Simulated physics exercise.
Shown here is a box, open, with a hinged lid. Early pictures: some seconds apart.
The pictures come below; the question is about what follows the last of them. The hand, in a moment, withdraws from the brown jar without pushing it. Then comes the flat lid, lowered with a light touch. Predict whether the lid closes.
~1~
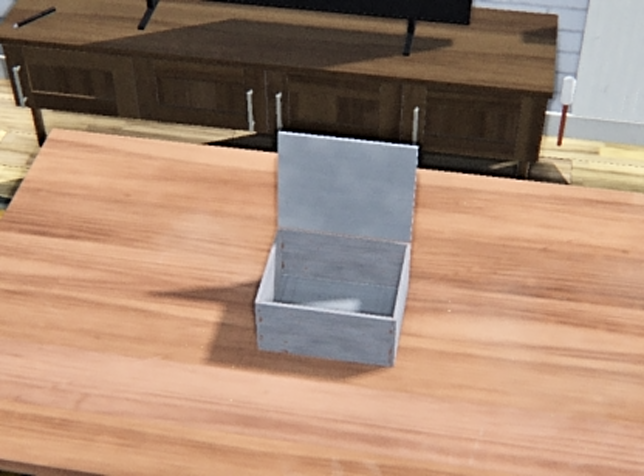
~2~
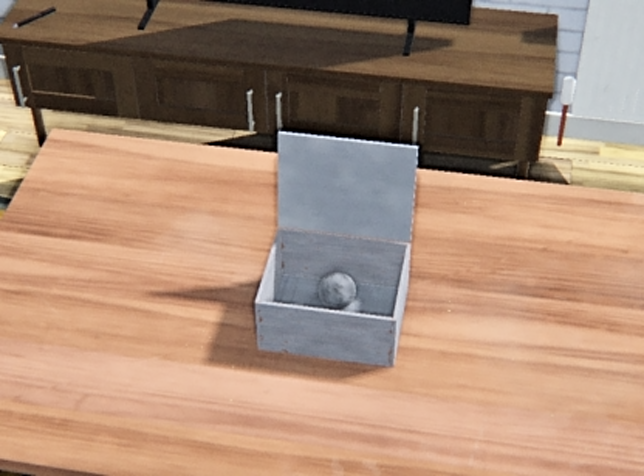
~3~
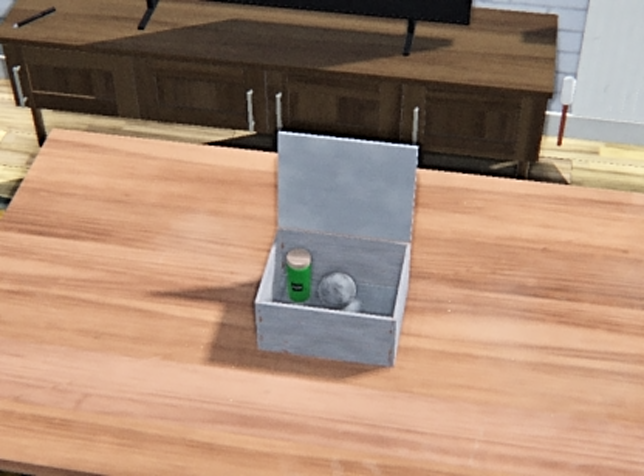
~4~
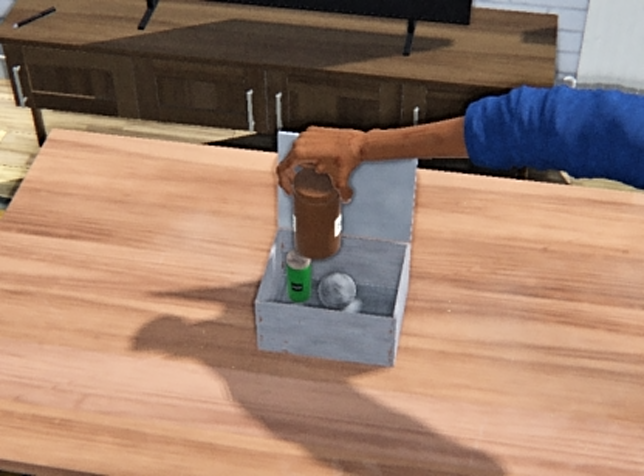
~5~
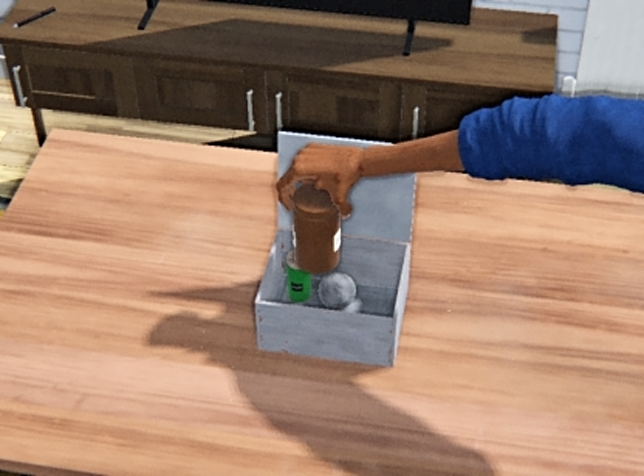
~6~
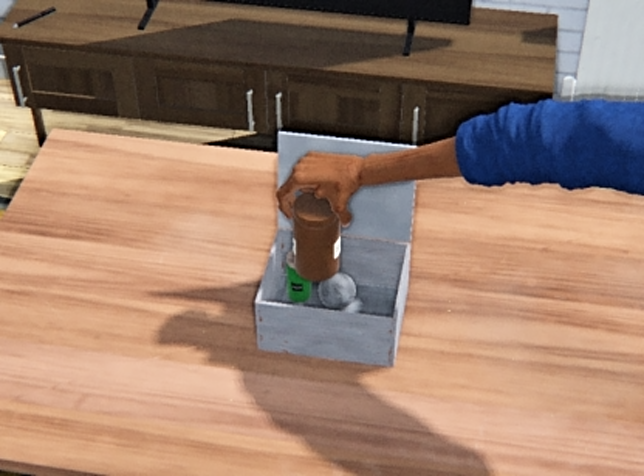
Prediction: The lid closes fully.
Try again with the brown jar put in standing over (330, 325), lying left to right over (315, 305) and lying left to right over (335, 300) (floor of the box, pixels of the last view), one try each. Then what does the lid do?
The first placement leaves the lid partly open, the second fully closed, and the third fully closed.
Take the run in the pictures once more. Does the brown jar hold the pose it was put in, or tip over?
Simply put, the brown jar gets tilted.
Then, 0.60 s past the last view, brown jar on its side near (327, 317); grey ball displaced a little.
Then, 1.70 s past the last view, lid 48° above the rim; brown jar on its side near (326, 319).
Finally, lid shut; down or leaning hard in the box, brown jar; the other 2 still in place. Final places as the last picture's camera would see them, brown jar near (326, 319).
